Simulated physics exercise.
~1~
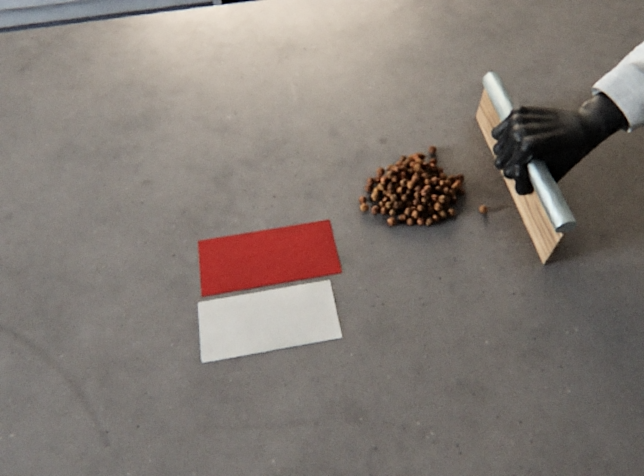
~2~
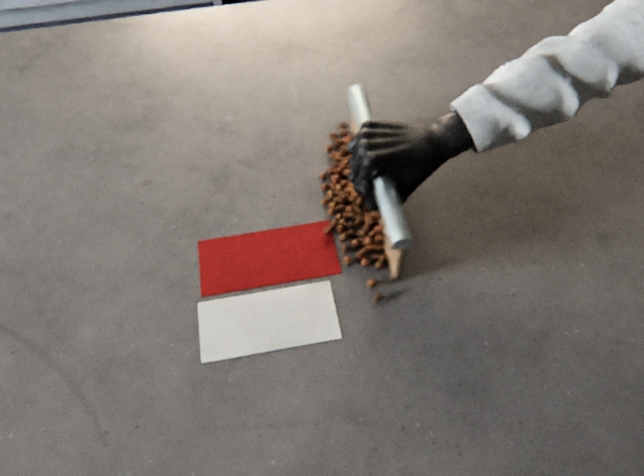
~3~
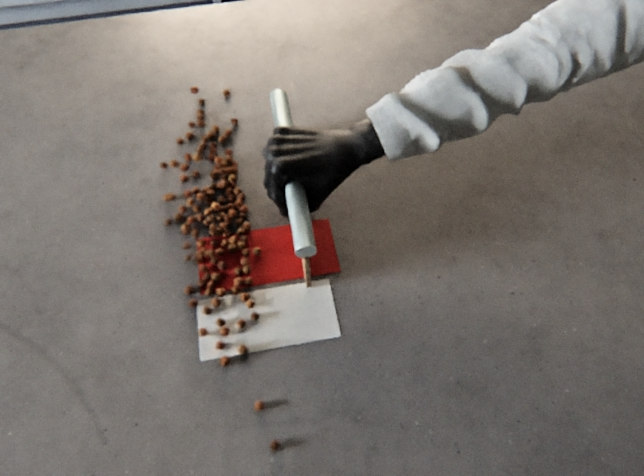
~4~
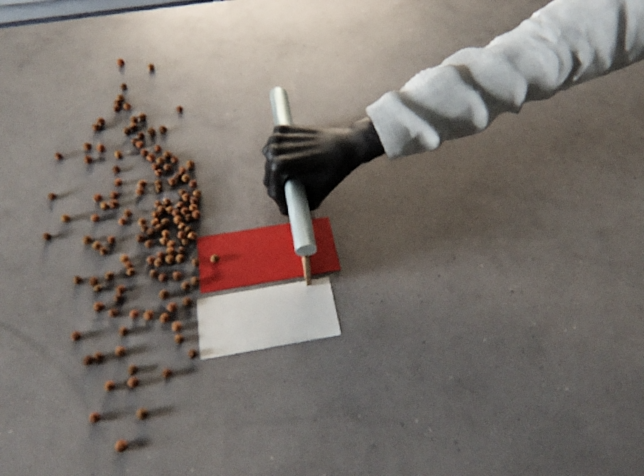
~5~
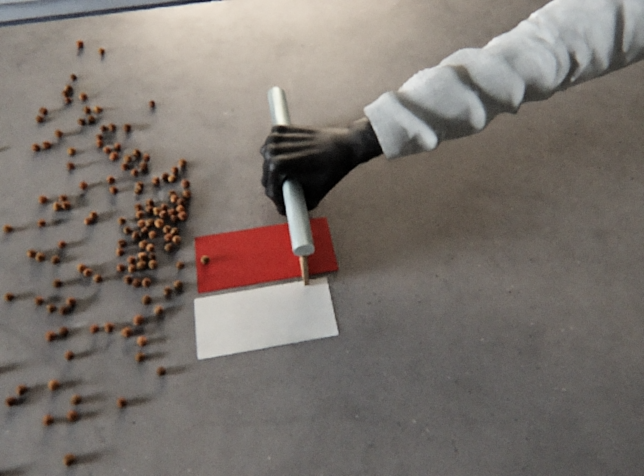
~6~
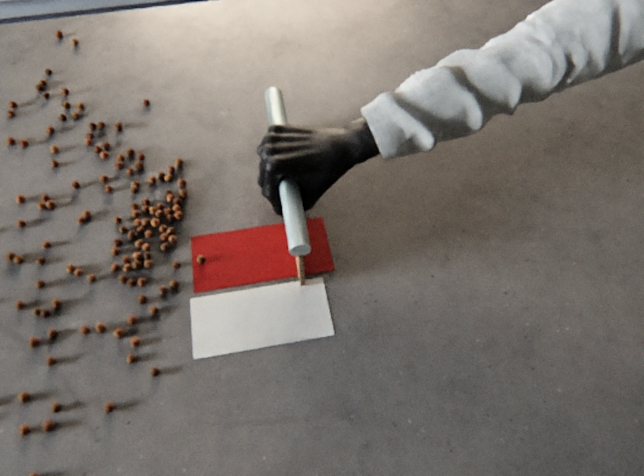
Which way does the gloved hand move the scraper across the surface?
It moves the scraper to the left, into the heap of brown balls and on to the red sheet.
